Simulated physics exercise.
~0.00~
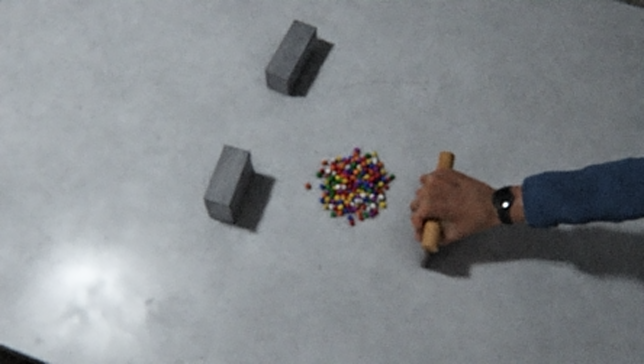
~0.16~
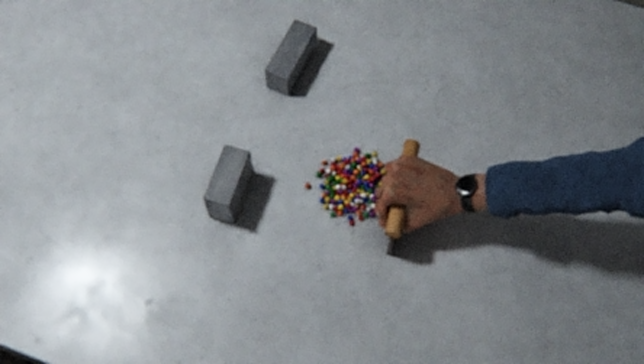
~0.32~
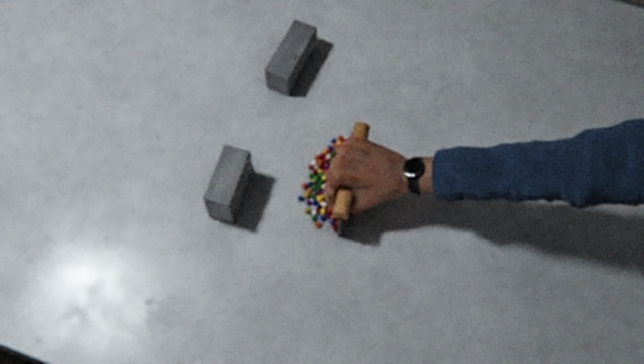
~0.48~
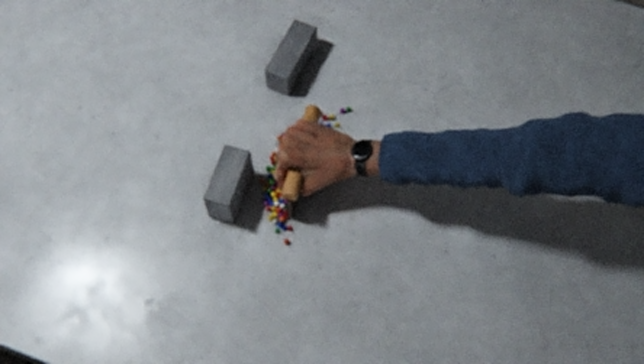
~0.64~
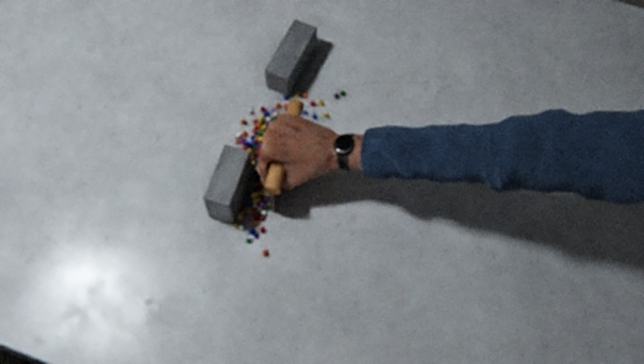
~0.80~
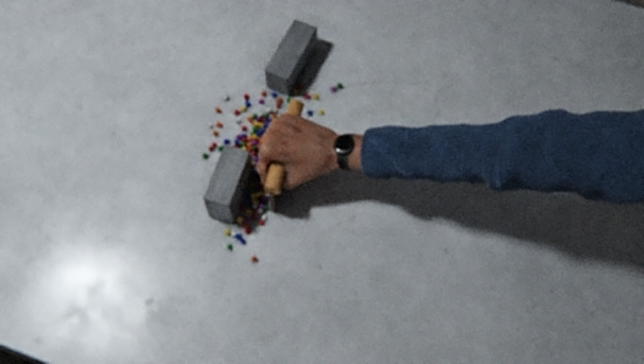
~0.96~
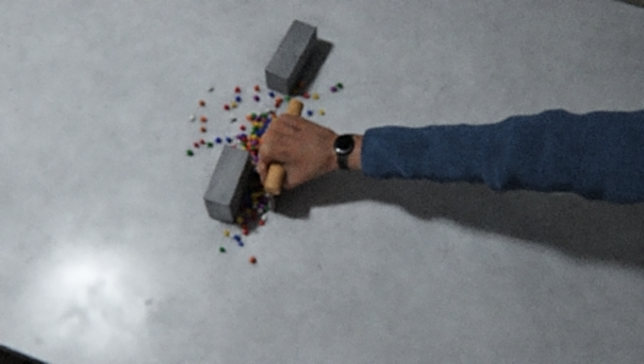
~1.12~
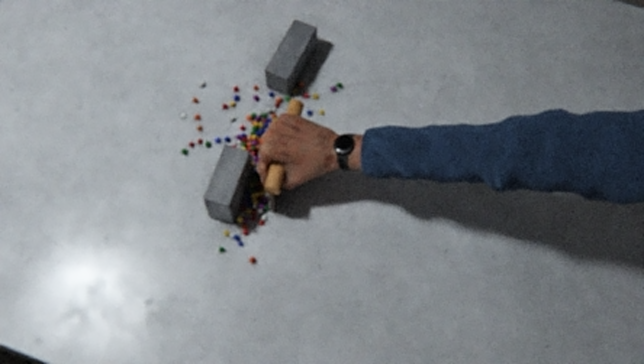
On a pale grey tabletop, a hand gripping a wooden-handled scraper pushed a pile of colourful beads left toward two grey blocks, then stopped; some beads scattered through the gap, a few slipped round the nearer block, and most stayed held up before them.
